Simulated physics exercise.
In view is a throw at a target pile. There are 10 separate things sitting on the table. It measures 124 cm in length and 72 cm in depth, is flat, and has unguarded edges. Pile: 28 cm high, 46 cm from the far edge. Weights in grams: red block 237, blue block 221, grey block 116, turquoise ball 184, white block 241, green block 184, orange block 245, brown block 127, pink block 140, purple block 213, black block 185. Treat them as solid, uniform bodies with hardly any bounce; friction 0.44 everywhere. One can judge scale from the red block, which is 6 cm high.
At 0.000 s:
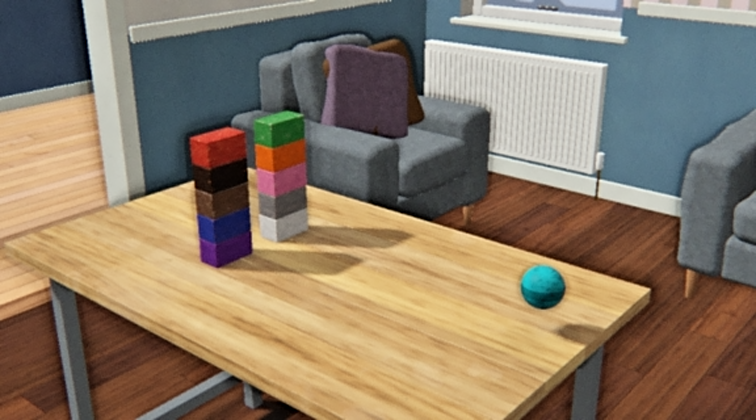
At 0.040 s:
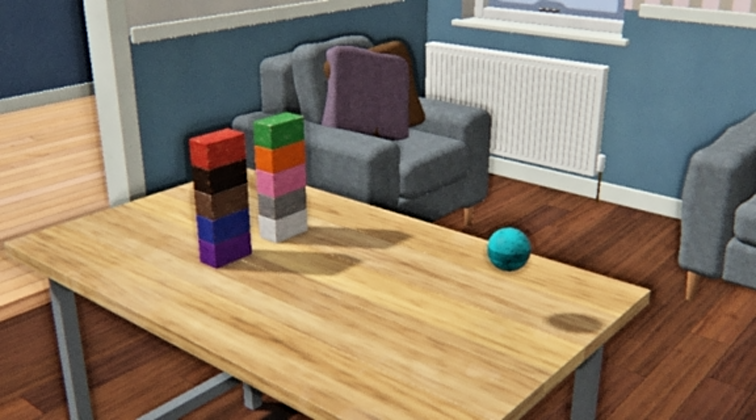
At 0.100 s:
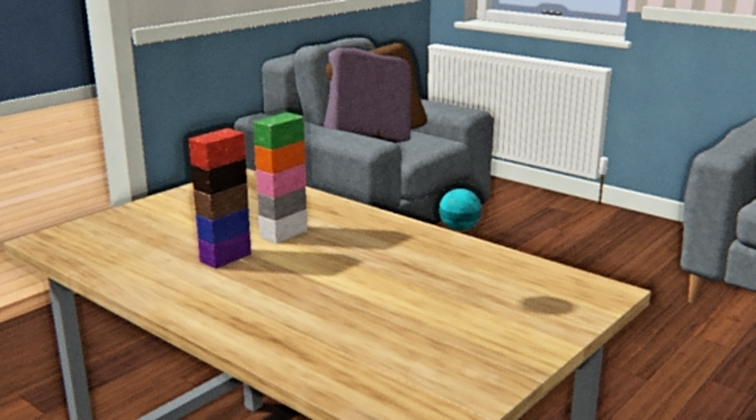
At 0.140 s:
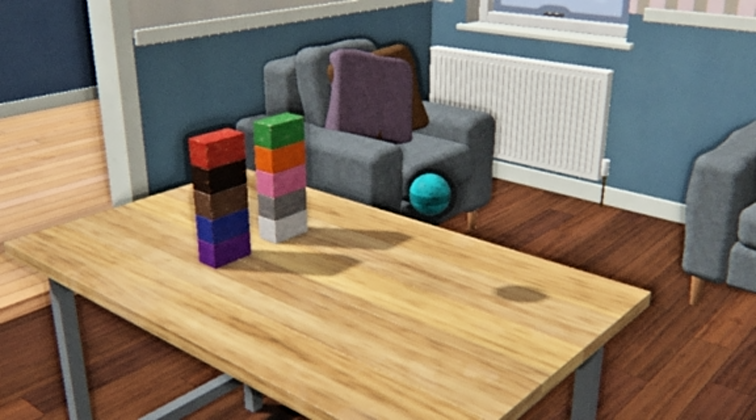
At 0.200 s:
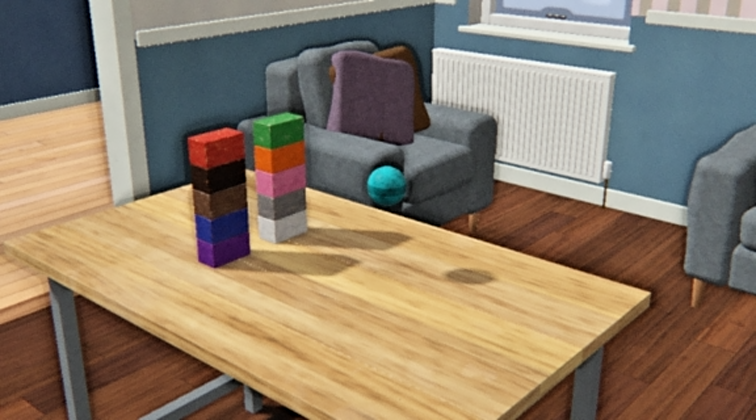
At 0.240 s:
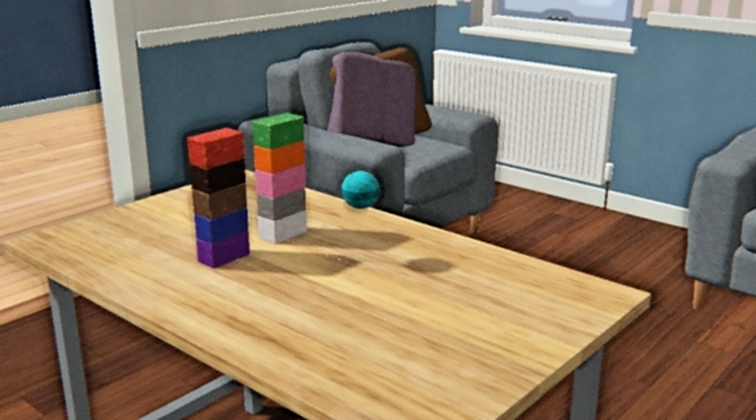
A turquoise ball bounced up off the right side of a wooden table and sailed left through the air, dipping slightly as it neared two stacks of colourful blocks, which stayed still.
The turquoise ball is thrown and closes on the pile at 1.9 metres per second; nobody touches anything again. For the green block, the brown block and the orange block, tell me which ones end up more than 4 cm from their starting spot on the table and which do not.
The green block stays near its start, the brown block stays near its start, the orange block stays near its start.
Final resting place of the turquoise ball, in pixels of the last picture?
At pixel (309, 221) or so, give or take.
By 0.34 s, turquoise ball near (308, 224).
By 0.44 s, turquoise ball near (307, 221).
When it is over (1.0 s), all 10 within 4 cm of the start. End places, in pixels of the last picture, green block near (278, 131), brown block near (220, 198).
